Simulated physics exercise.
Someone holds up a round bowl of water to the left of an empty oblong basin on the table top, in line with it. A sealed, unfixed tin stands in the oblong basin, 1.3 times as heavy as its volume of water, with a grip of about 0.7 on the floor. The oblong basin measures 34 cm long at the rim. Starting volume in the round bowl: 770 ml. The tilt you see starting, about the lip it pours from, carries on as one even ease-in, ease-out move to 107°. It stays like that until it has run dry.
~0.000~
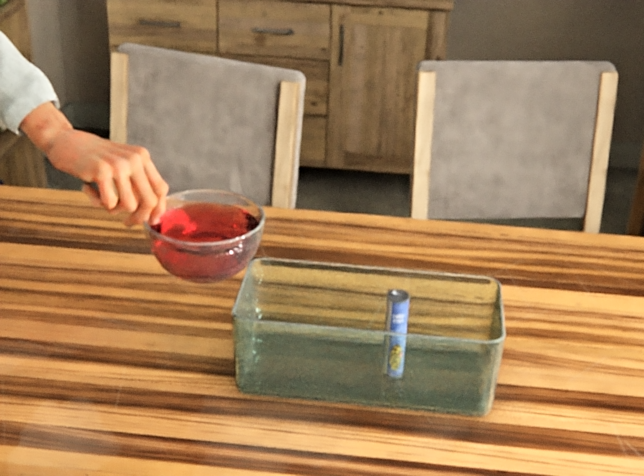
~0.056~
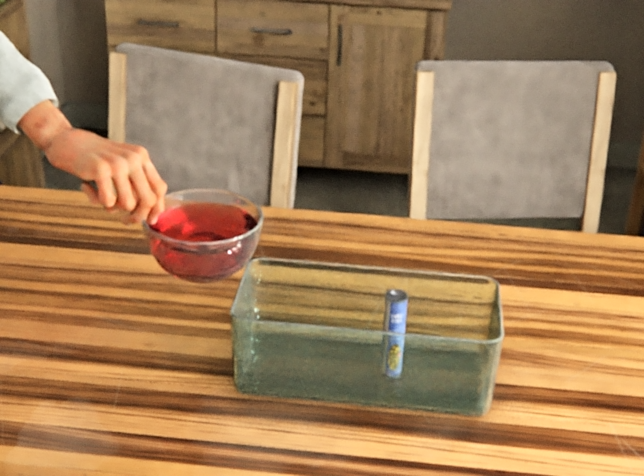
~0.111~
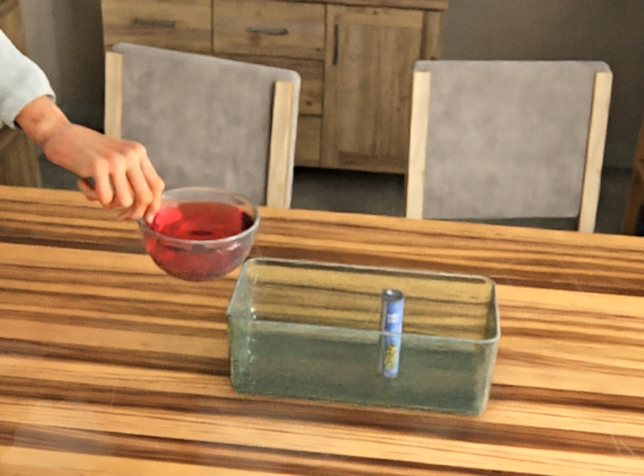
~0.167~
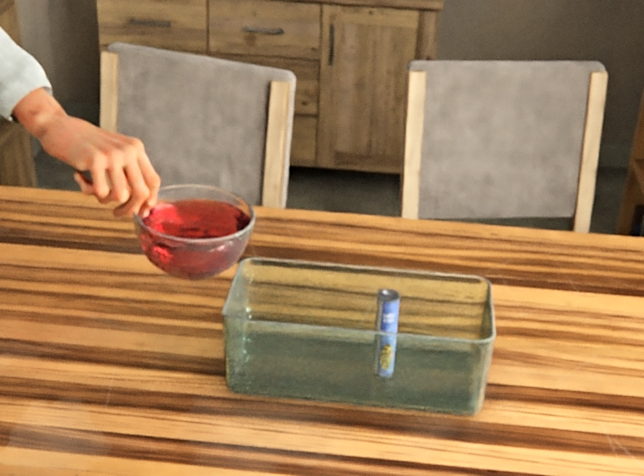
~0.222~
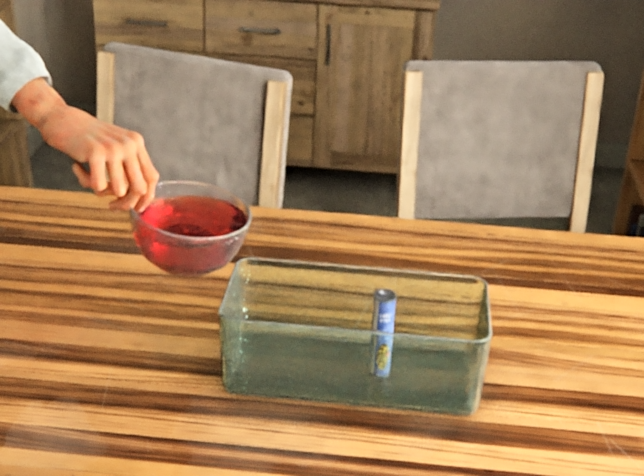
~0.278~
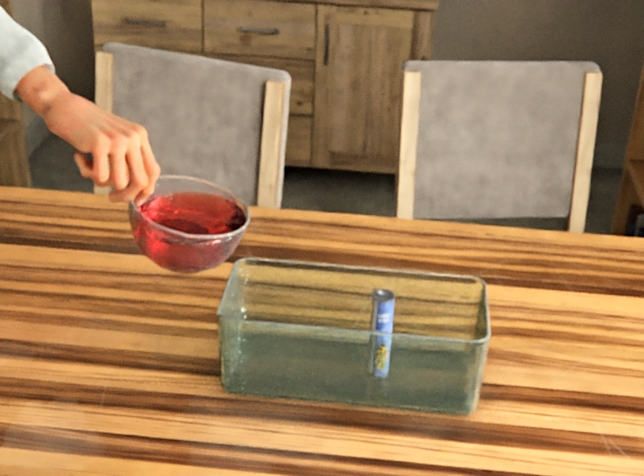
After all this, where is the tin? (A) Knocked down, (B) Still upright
Answer: B.
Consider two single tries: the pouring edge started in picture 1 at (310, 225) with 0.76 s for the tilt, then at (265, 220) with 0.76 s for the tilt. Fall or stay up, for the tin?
First it topples; then it keeps standing.
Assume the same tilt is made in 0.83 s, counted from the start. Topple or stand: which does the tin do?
Well, the tin simply holds firm.
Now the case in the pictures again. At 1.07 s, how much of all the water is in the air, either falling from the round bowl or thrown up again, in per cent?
Roughly 12 %.
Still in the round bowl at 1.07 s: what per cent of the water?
Near 3 percent, more or less.
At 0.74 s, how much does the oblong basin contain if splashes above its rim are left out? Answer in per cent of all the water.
The basin holds roughly 16 in a hundred parts at that moment.
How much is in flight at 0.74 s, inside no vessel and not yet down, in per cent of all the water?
It comes to about 32 percent.
After 0.74 s the tilt is 64° and 53 per cent is still to pour; the tin stands where it began.
After 1.07 s the tilt is 99° and 3 per cent is still to pour; the tin stands where it began.
After 1.42 s the tilt is 107° and 0 per cent is still to pour; the tin stands where it began.
After 1.80 s the tilt is 107° and 0 per cent is still to pour; the tin stands where it began.
In the end the tin stands where it began.
